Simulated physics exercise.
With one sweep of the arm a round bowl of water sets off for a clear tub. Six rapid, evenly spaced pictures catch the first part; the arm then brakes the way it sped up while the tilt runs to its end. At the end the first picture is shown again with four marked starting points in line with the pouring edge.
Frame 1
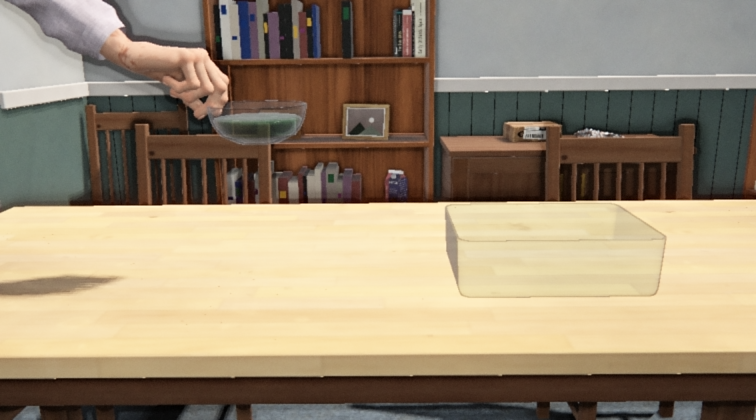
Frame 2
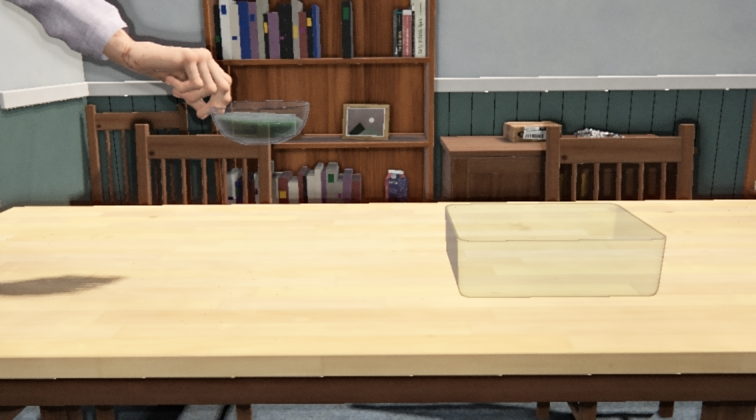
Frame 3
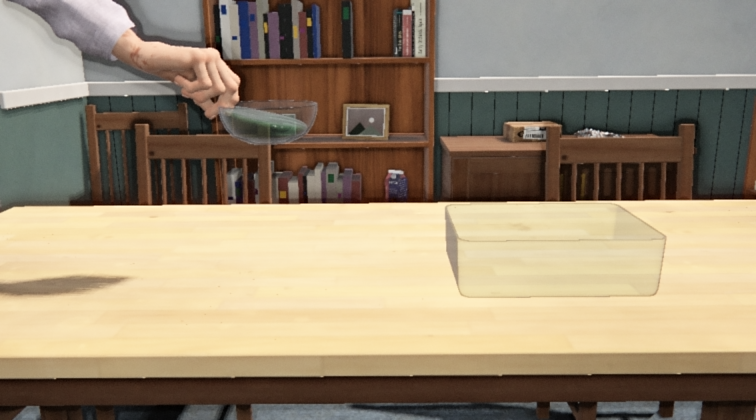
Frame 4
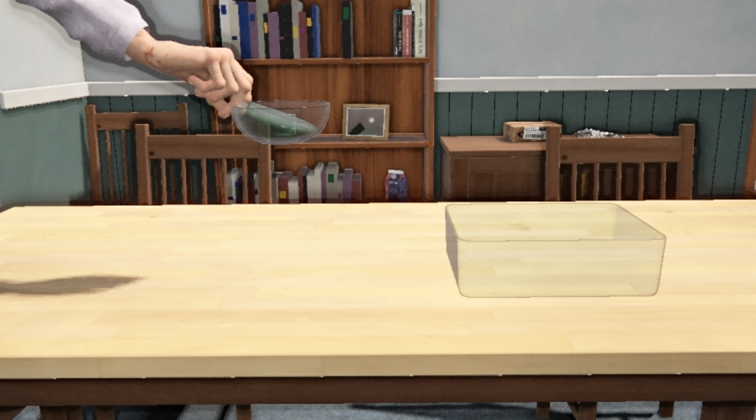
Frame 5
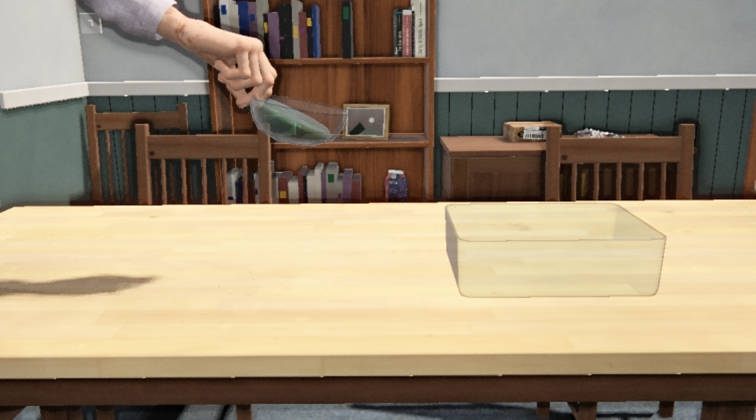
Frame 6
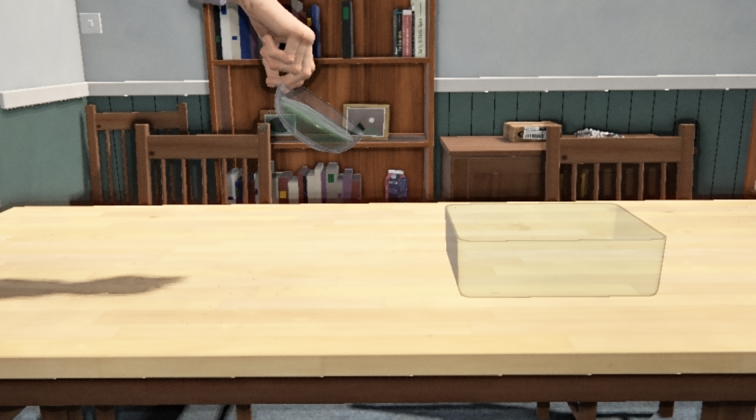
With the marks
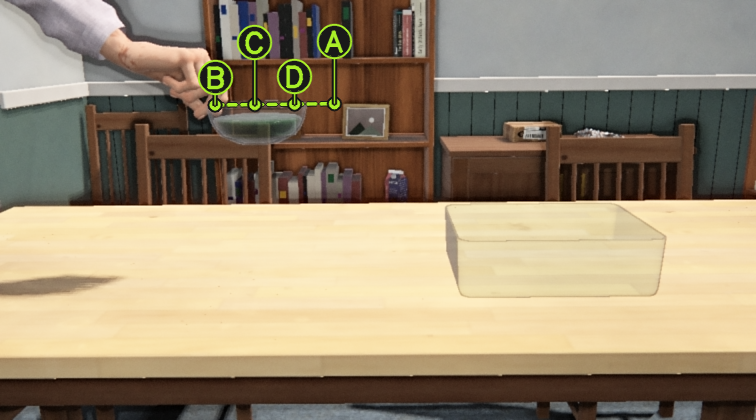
A hand and forearm in a pale sleeve reach in from the upper left, holding a clear round bowl with greenish contents above a light wooden table, viewed from the front by a still camera. A clear, yellowish rectangular tub sits on the table at right, with dark chairs and a bookcase behind. The hand moves the bowl slowly right, tilting it increasingly down toward the right.
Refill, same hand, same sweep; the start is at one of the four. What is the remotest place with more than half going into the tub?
A will do.
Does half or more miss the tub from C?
Yes, it does.
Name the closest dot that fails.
That would be D.
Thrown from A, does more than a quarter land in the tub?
Yes, it does.
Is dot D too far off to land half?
Yes, that goes wrong.
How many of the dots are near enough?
One.
In lime, A at (334, 103); B at (215, 105); C at (254, 104); D at (294, 104).
Choosing A, about 79 % lands in the tub, 8 % falls short and 13 % goes beside or beyond.
Choosing B, about 0 % lands in the tub, 100 % falls short.
Choosing C, about 0 % lands in the tub, 100 % falls short.
Choosing D, about 8 % lands in the tub, 90 % falls short.
